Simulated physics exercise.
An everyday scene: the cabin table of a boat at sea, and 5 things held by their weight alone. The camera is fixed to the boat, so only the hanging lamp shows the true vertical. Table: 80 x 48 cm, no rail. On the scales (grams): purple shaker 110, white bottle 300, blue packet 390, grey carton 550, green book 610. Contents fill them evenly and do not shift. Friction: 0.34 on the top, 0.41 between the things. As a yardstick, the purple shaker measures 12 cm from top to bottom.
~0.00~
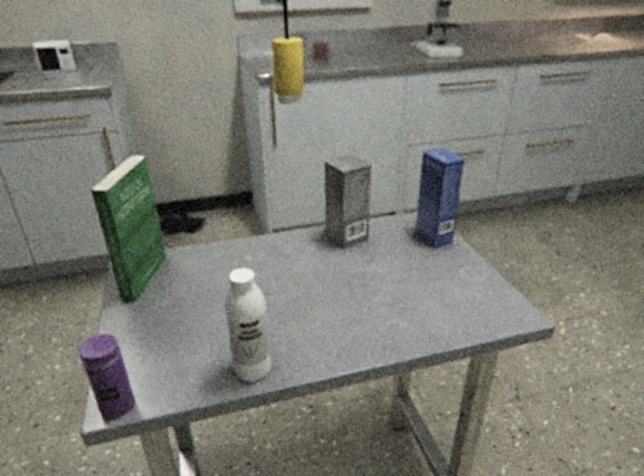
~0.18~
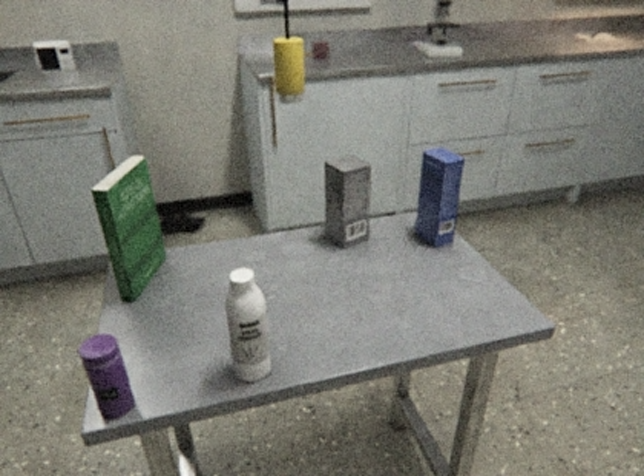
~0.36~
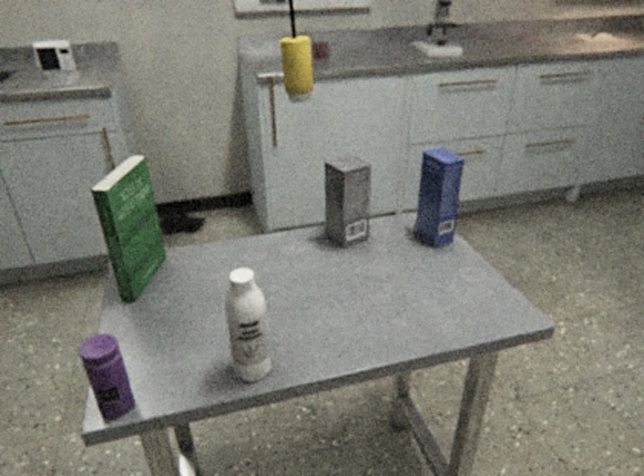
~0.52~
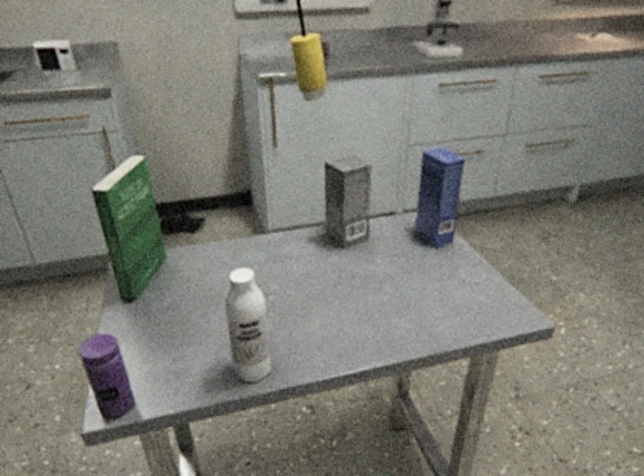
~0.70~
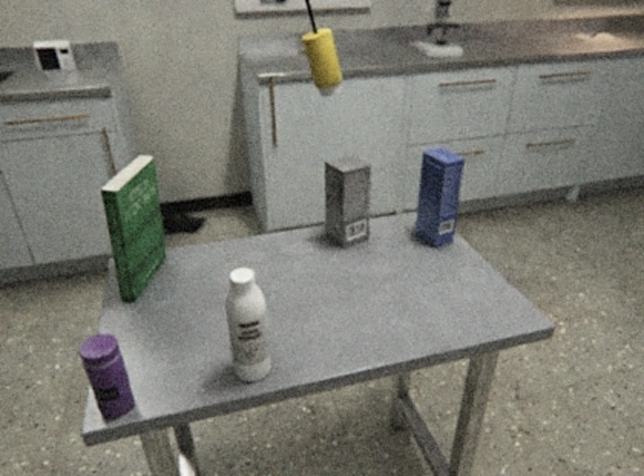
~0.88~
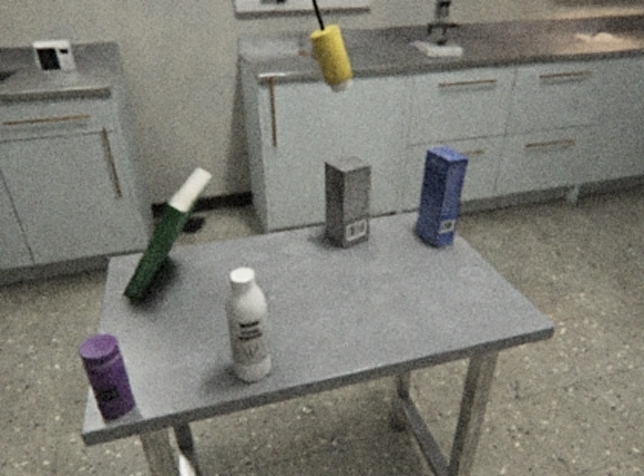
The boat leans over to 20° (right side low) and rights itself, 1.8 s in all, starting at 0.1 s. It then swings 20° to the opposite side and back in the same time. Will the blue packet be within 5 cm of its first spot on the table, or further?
The blue packet gets shifted.
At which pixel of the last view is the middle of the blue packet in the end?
Around (521, 369).
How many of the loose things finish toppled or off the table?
2 of them.
Around 1.18 s, floor tilted 18°, right side down; blue packet now off the table; green book on its side.
Around 1.48 s, floor tilted 9°, right side down; green book on its side; grey carton shifted 2 cm.
Finally (4.2 s), off the table, blue packet; on their side or leaning hard on the table, green book; the other 3 still in place (within 5 cm). In the last view, blue packet near (521, 369).
